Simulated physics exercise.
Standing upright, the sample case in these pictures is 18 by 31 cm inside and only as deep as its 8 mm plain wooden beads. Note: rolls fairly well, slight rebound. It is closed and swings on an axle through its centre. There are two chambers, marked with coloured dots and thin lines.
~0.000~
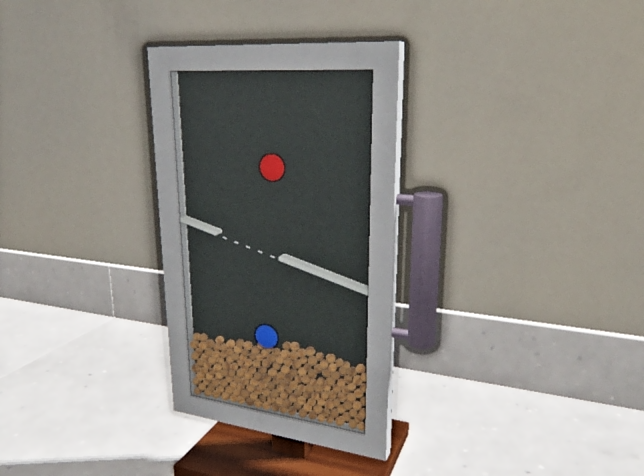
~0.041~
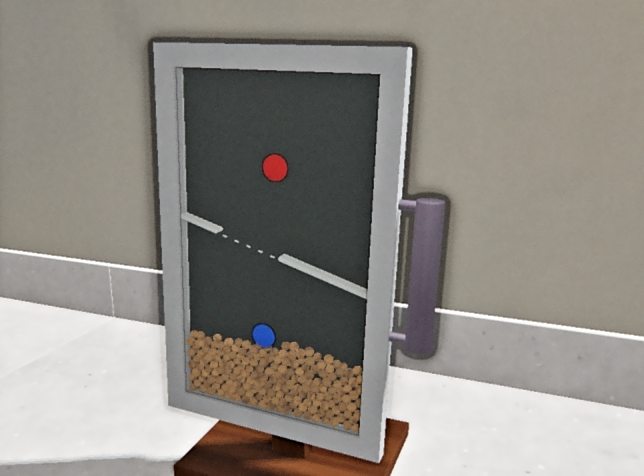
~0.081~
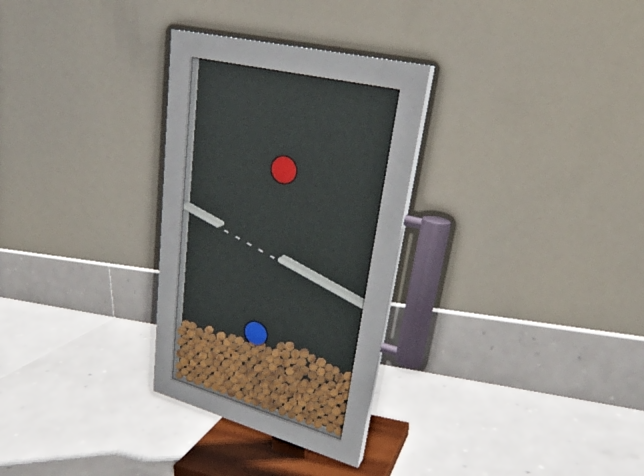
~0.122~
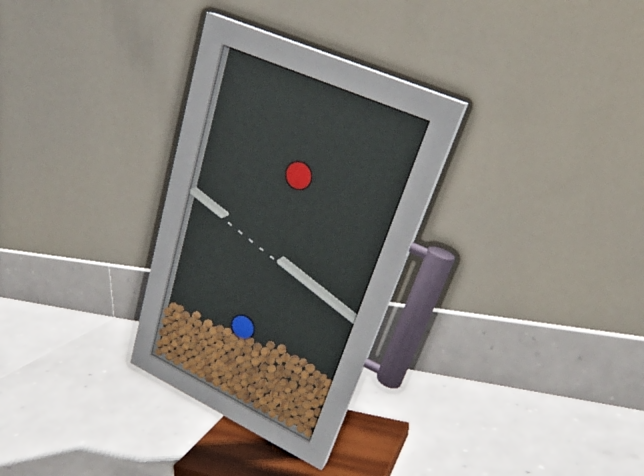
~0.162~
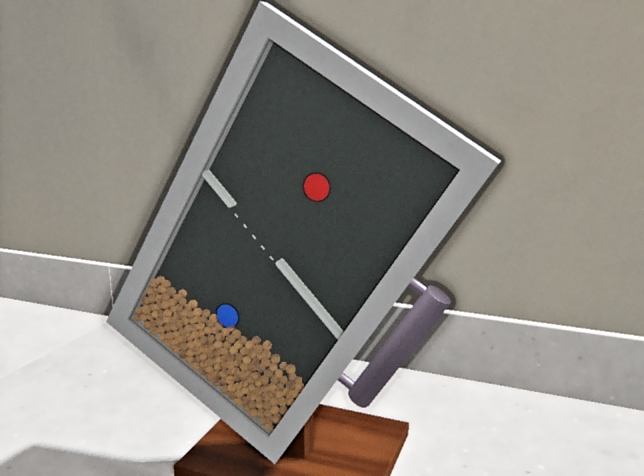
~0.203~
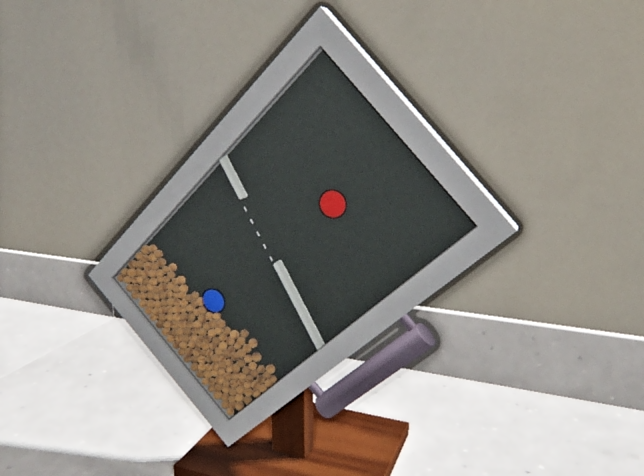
On a wooden stand, a framed case of brown beads turns clockwise well over to the right.
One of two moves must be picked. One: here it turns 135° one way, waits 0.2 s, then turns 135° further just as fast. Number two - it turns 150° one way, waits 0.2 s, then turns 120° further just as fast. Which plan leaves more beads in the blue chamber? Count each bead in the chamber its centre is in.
Pick: The initial plan.
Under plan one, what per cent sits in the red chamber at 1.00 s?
35 %.
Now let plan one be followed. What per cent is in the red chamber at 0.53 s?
It works out at about 0 percent.
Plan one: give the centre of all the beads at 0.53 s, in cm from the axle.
Position estimate: Left 7 cm, above 4 cm.
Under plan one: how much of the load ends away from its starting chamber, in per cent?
I'd say something like 35 percent.
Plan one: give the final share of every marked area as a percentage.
At the end the red chamber has 35 percent and the blue chamber has 65 percent.
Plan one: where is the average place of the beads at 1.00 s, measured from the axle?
Offset: Approx. 4 cm left, 1 cm above.
Plan one. By 0.53 s, it stands 135° clockwise; the beads' middle is 7 cm left of and 4 cm above the centre; blue 100 %.
By 1.00 s, it has come round 204° clockwise; the beads' middle is 4 cm left of and 1 cm above the centre; red 35 %, blue 65 %.
By 1.26 s, it has come round 270° clockwise; the beads' middle is in line with and 5 cm below the centre; red 35 %, blue 65 %.
Settled by 1.9 s, it has come round 270° clockwise; red 35 %, blue 65 %.
Plan two would end with red 50 %, blue 50 %.
